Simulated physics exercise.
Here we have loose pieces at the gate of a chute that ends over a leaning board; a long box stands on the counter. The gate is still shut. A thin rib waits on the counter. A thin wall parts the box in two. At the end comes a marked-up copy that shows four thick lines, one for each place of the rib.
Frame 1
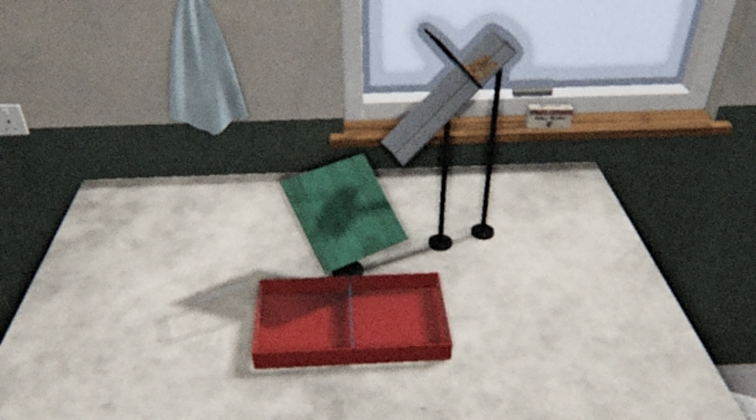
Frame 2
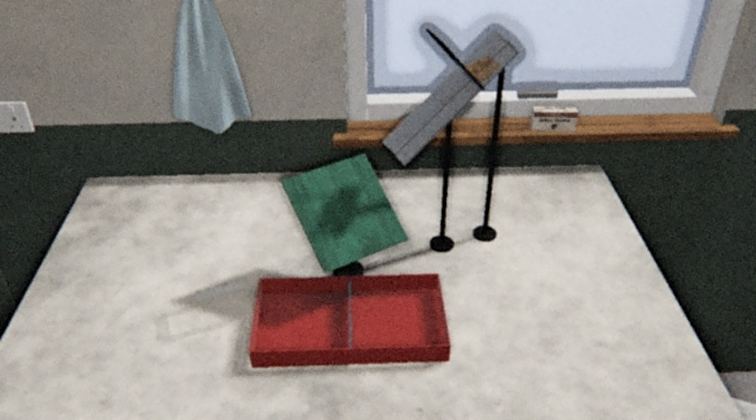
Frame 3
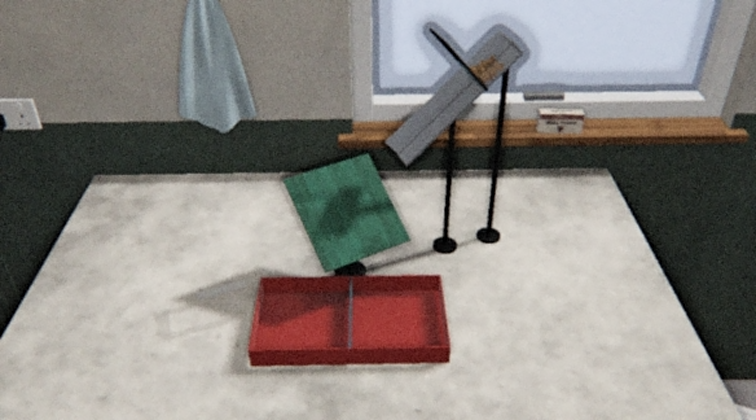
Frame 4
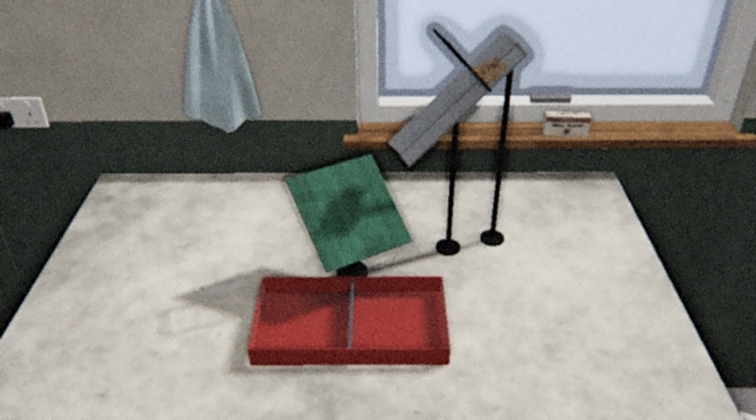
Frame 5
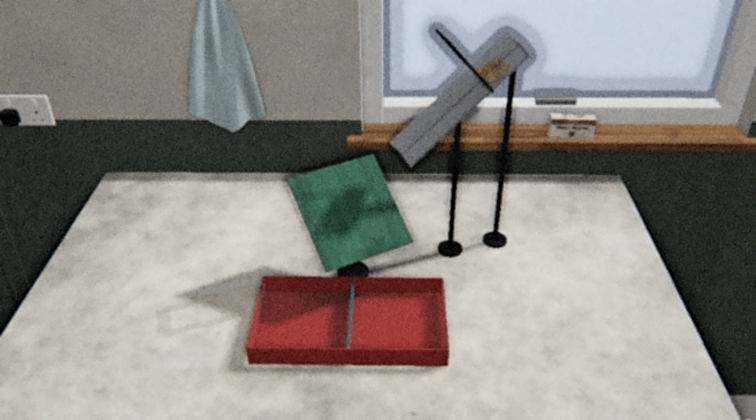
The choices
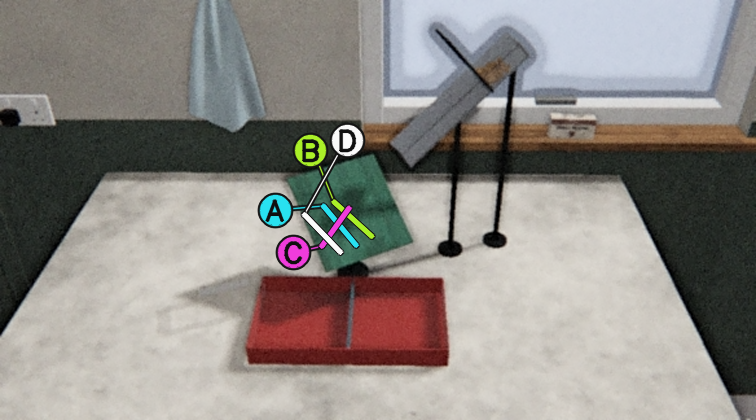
At the start, a grey chute on thin black posts slants down to the left above a tilted green board, with a divided red box in front on a pale counter. The view shifts slightly, revealing more of the wall socket at left, while the chute, board and box stay still.
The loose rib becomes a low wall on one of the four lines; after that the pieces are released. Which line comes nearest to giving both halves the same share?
I would pick line C.
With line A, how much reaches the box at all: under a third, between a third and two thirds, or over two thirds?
Over two thirds.
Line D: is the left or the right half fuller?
More lands on the right.
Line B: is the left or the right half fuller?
The right half.
On the marked copy, line A from (323, 205) to (356, 245); line B from (333, 201) to (371, 236); line C from (349, 208) to (321, 246); line D from (304, 214) to (340, 252).
If A is chosen, of what is caught, a small part in the left half, nearly all in the right.
If B is chosen, of what is caught, a small part in the left half, nearly all in the right.
If C is chosen, of what is caught, about two thirds in the left half, about a third in the right.
If D is chosen, of what is caught, about a quarter in the left half, most in the right.
